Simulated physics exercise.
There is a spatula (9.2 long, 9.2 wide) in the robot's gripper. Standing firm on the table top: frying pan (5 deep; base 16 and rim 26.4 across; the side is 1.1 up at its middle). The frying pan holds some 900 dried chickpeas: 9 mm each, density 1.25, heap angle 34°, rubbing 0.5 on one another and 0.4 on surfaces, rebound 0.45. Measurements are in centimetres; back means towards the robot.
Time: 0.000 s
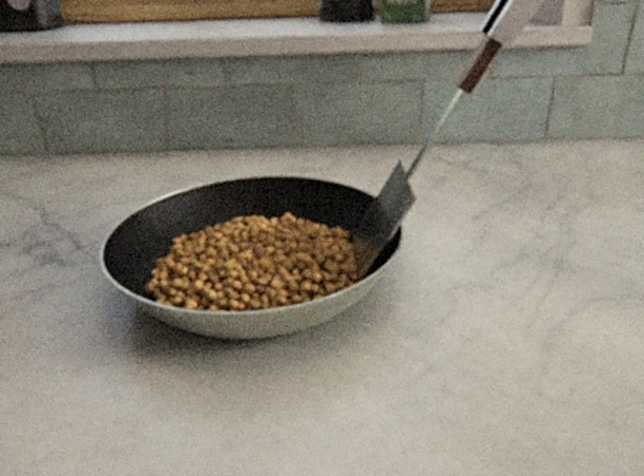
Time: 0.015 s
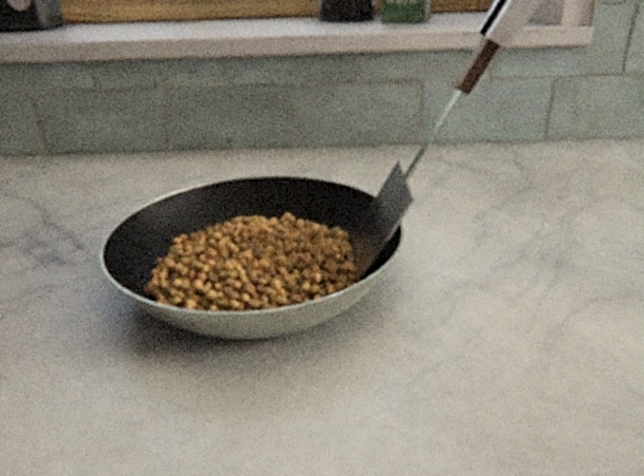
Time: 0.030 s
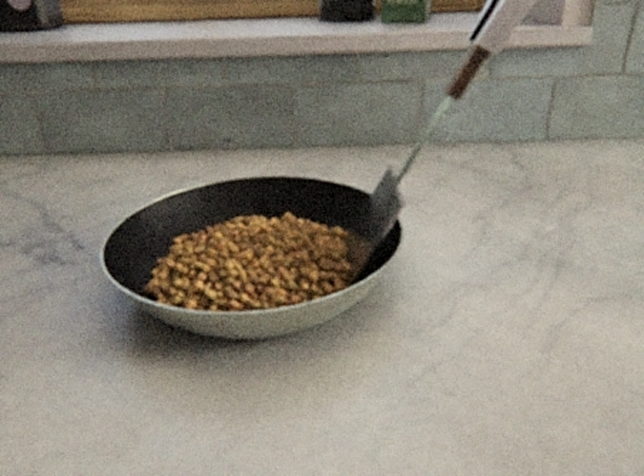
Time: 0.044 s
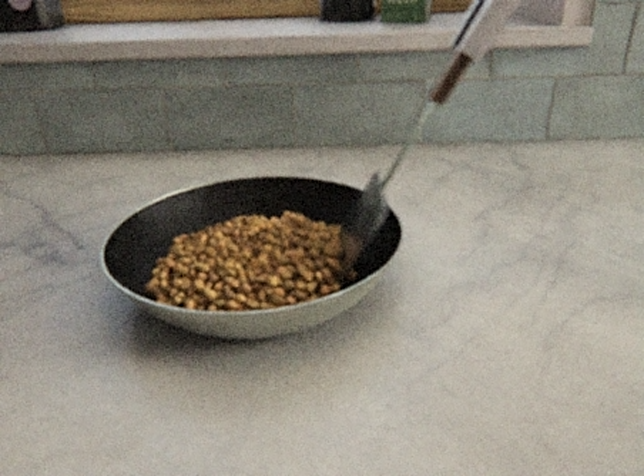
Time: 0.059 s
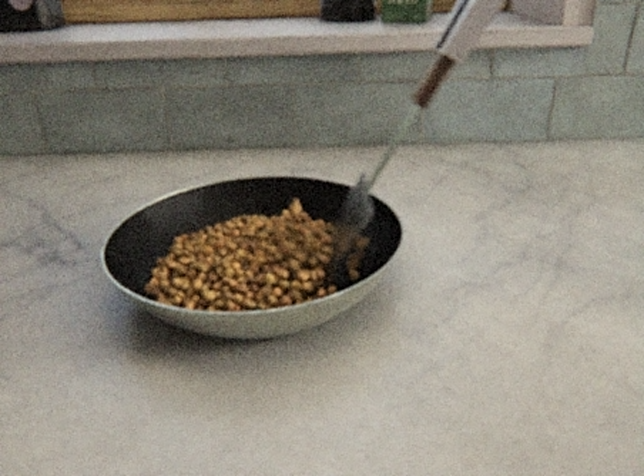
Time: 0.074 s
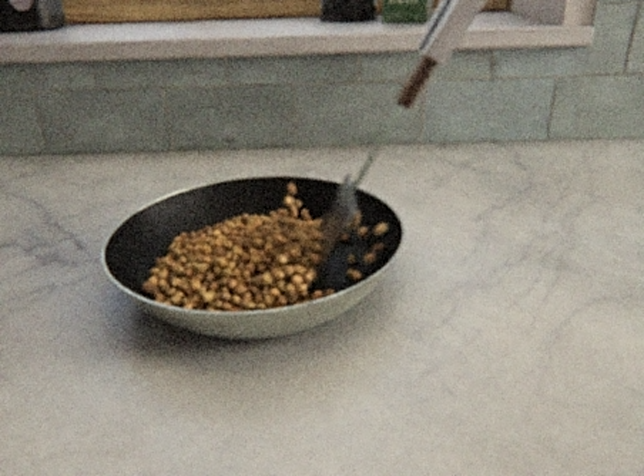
At the start, a frying pan of heaped dried chickpeas sits on a marbled counter, with a spatula held at its right side. The spatula then moves left into the heap, pushing chickpeas up toward the far side while a few scatter across the bare right part of the pan.
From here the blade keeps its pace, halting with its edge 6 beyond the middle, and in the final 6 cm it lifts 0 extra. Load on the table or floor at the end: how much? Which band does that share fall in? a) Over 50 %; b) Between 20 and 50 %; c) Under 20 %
(c) Under 20 %.
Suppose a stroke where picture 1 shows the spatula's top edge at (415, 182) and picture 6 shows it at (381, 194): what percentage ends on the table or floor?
I'd put it at roughly 0 per cent.
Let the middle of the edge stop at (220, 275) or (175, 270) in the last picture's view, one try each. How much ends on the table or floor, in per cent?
Try 1: Approx. 0 %; try 2: Approx. 20 %.
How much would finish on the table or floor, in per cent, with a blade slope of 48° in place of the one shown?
Roughly 0 per cent.
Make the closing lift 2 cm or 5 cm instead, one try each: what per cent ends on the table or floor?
First try around 5 percent, second try around 10 percent.
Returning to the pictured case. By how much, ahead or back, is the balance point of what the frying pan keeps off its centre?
Ahead of centre, near 5.0 centimetres.
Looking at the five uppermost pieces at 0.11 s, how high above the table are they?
They are some 8 cm up.
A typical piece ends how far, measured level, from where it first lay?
It comes out at about 5 cm.
After 0.11 s, sloping 61°, highest piece 10 above the table; 898 in the frying pan, 2 on the blade or in flight.
After 0.15 s, sloping 61°, highest piece 14 above the table; 897 in the frying pan, 3 on the blade or in flight.
After 0.37 s, sloping 61°, highest piece 10 above the table; 871 in the frying pan, 25 on the table or floor, 4 on the blade or in flight.
After 1.42 s, sloping 61°, highest piece 6 above the table; 870 in the frying pan, 30 on the table or floor.
At rest, 870 in the frying pan, 30 on the table or floor. That is 3 % on the table or floor.
